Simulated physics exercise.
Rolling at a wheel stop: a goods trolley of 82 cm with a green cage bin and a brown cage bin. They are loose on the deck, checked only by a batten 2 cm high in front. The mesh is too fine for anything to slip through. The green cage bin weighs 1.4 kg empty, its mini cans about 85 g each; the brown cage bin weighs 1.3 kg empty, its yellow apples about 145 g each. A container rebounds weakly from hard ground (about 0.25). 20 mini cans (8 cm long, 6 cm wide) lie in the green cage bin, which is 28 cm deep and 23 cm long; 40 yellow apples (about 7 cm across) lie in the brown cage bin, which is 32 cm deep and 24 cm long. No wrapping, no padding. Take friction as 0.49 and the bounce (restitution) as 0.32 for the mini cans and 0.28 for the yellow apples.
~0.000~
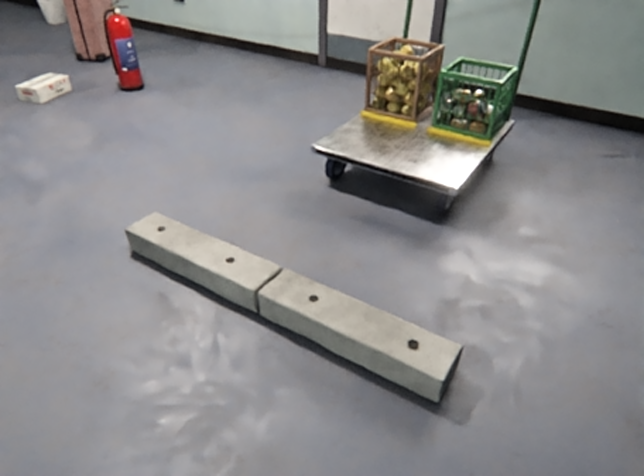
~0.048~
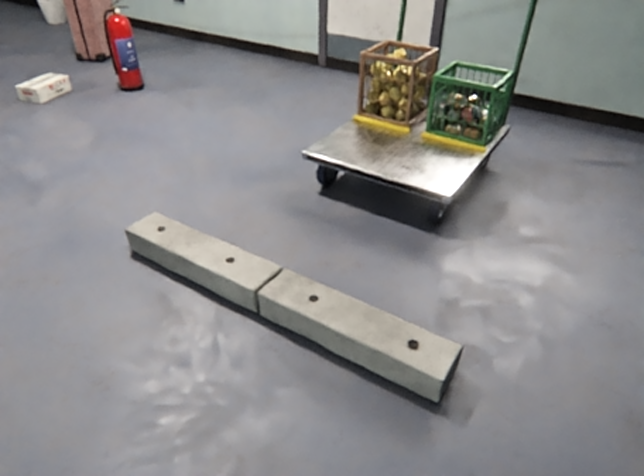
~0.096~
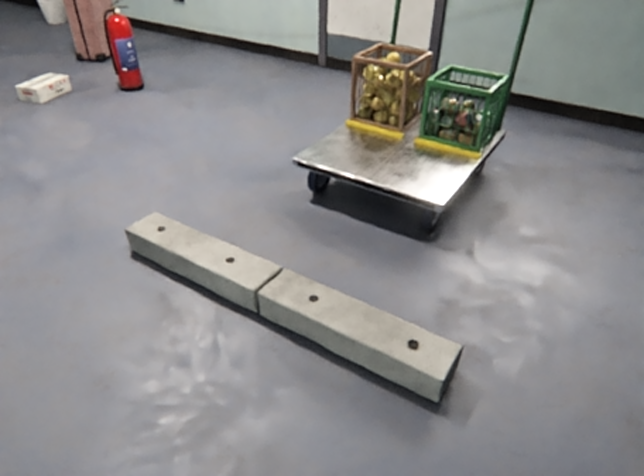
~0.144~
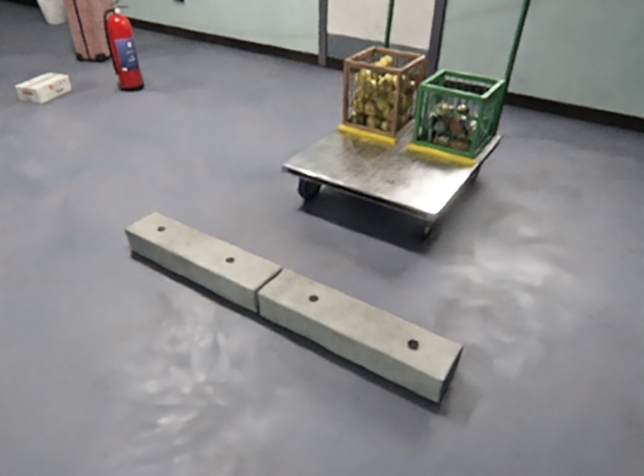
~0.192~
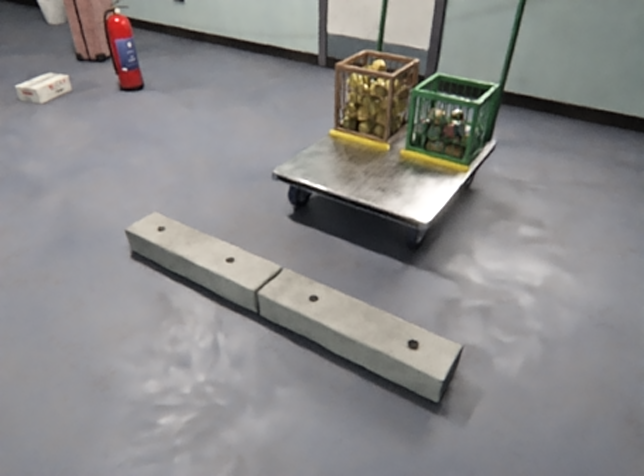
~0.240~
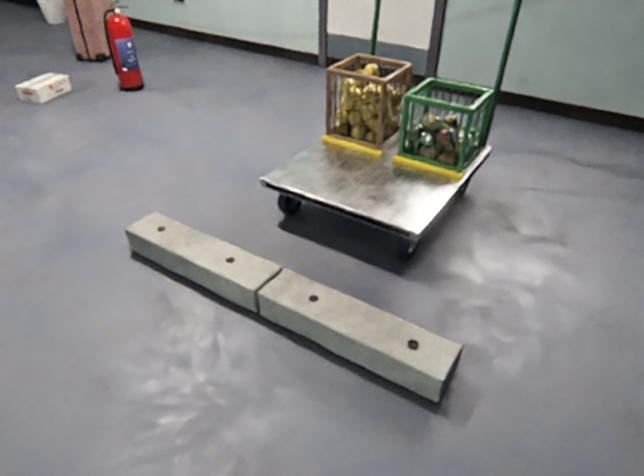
A flat metal trolley carrying a brown bin and a green bin rolls slowly closer across the grey floor.
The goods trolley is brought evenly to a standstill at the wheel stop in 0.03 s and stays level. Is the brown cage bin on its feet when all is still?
The brown cage bin stays upright.
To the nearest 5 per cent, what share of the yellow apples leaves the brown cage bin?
About 0 per cent.
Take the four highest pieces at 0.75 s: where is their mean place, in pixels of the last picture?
Around (322, 106).
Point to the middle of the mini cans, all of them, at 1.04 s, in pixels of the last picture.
Around (404, 169).
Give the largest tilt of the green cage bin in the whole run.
At most some 10°.
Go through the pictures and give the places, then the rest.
In the first frame (places track the rim corner closest to us here), brown cage bin (422, 57); green cage bin (501, 81); 72 cm to go; all still inside.
The second frame shows brown cage bin (415, 61); green cage bin (496, 86); 65 cm to go.
The third frame shows brown cage bin (408, 65); green cage bin (491, 91); 57 cm to go.
The fourth frame shows brown cage bin (401, 70); green cage bin (485, 97); 50 cm to go.
The fifth frame shows brown cage bin (393, 74); green cage bin (479, 102); 42 cm to go.
The sixth frame shows brown cage bin (385, 79); green cage bin (472, 108); 35 cm to go; all still inside.
After 0.45 s, the jolt starts.
After 0.57 s, the green cage bin leans 9° with 0 of 20 out and the brown cage bin leans 14° with 0 of 40 out.
After 0.75 s, the green cage bin is upright with 0 of 20 out and the brown cage bin leans 8° with 0 of 40 out.
Final count (at 1.04 s), the green cage bin is upright with 0 of 20 out and the brown cage bin is upright with 0 of 40 out. Greatest lean of the brown cage bin, 16°.
